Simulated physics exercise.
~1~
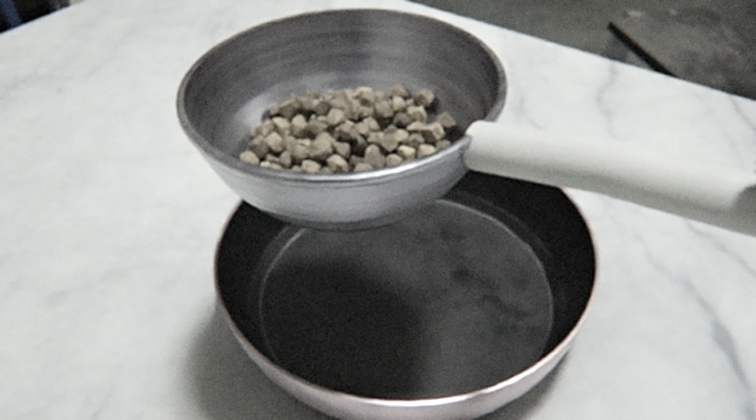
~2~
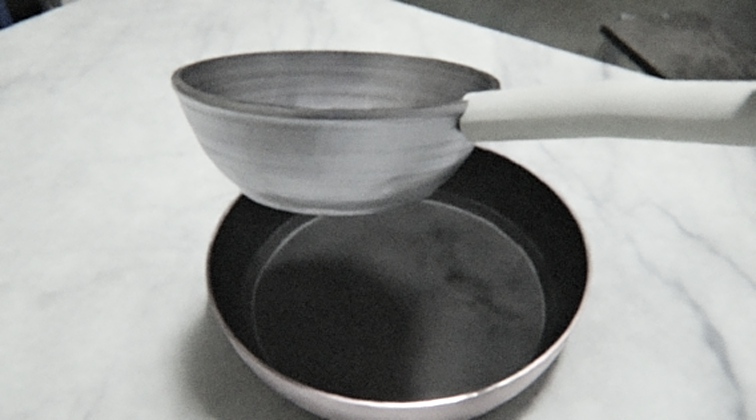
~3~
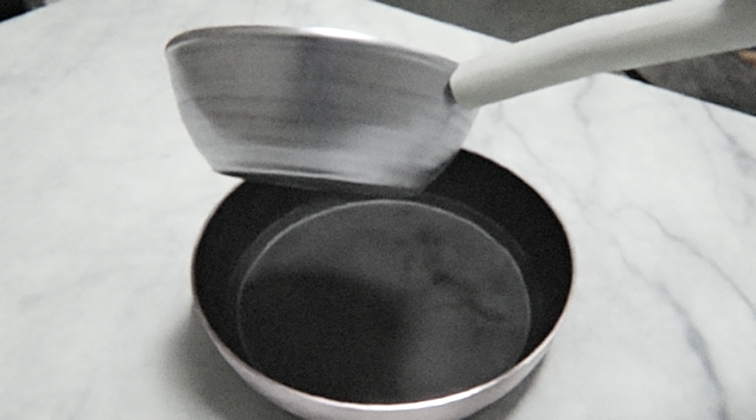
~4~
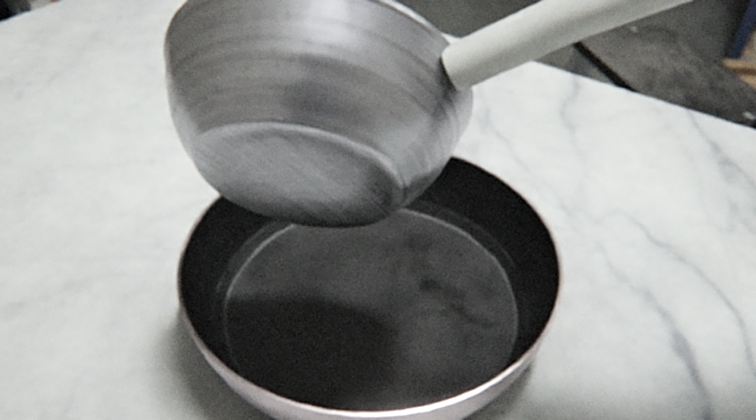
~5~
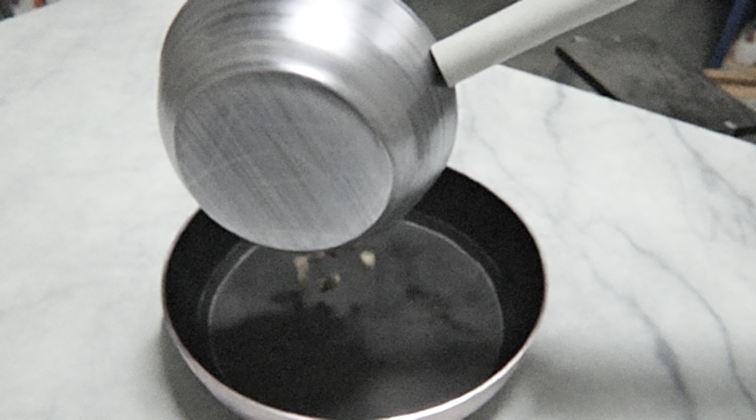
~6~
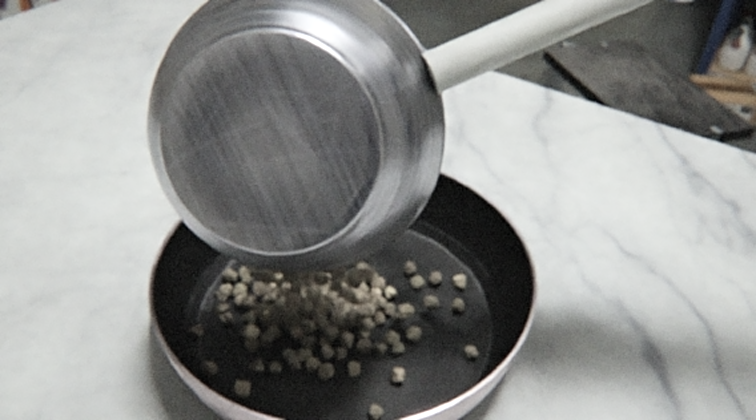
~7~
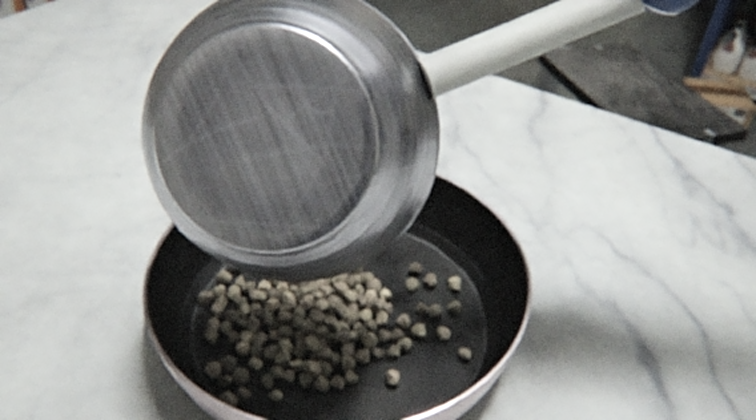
We see a metal ladle with a pale handle, holding small brownish pieces above a dark pan on a marble surface. The ladle tips steadily until its underside faces us, and the pieces tumble out, ending loosely heaped and scattered across the pan beneath it.
